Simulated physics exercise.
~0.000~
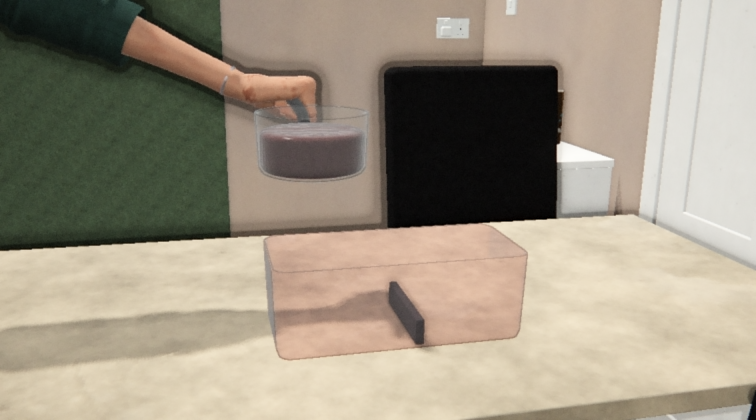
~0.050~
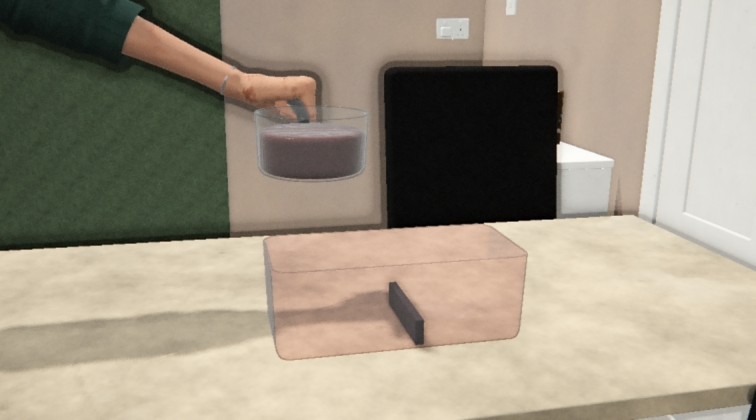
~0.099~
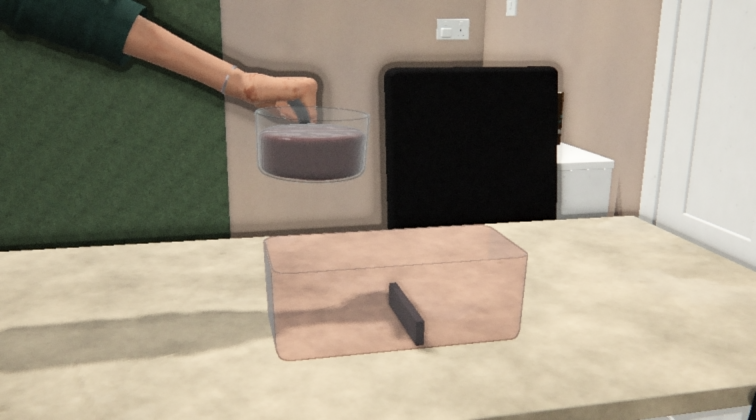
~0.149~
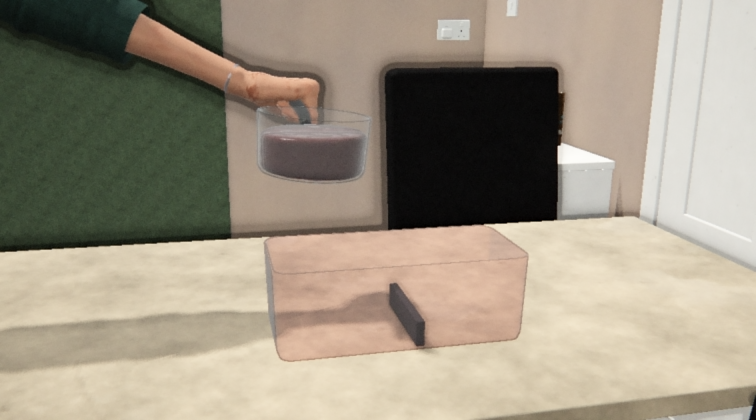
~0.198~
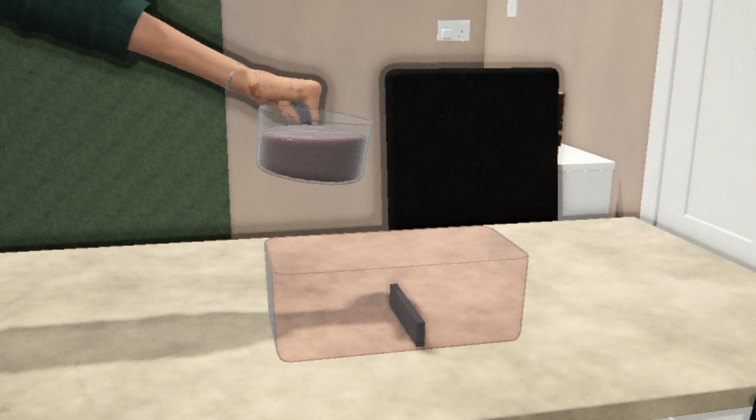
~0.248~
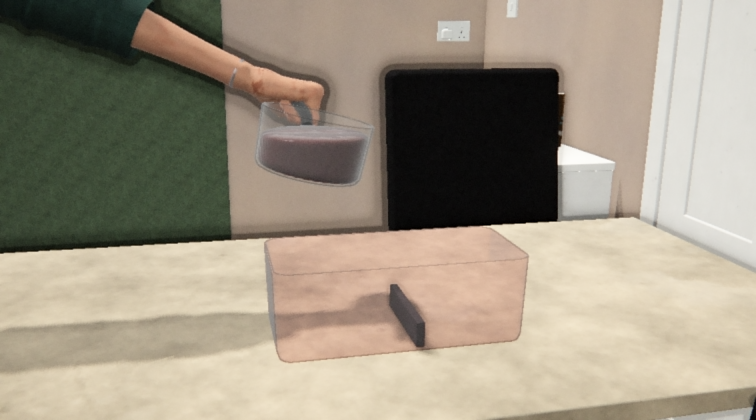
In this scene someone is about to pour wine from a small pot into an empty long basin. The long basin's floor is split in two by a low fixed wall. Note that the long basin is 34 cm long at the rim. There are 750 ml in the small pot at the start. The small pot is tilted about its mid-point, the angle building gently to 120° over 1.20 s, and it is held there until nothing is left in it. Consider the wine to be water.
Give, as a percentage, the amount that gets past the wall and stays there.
Past the wall: About 55 %.
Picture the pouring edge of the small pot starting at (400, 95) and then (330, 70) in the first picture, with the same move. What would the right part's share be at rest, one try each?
In order, 80 and 15 per cent.
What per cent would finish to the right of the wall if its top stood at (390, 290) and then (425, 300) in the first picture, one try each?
The first try gives 70 percent and the second 30 percent.
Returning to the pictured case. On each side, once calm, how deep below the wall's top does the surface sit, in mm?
The left side gives some 24 mm, the right side some 16 mm.
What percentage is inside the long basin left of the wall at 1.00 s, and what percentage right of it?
Near 32 on the left, 54 on the right.
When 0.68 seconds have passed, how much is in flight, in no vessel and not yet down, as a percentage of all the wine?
I'd put it at about 34 percent.
Then, 0.68 s in, the tilt is 73° and 55 per cent is still to pour, 3 is left of the wall and 8 right of it.
Then, 1.00 s in, the tilt is 112° and 6 per cent is still to pour, 32 is left of the wall and 54 right of it.
Then, 1.34 s in, the tilt is 120° and 0 per cent is still to pour, 45 is left of the wall and 55 right of it.
Then, 1.70 s in, the tilt is 120° and 0 per cent is still to pour, 45 is left of the wall and 55 right of it.
Finally, 45 per cent lies left of the wall, 55 right of it and 1 outside.
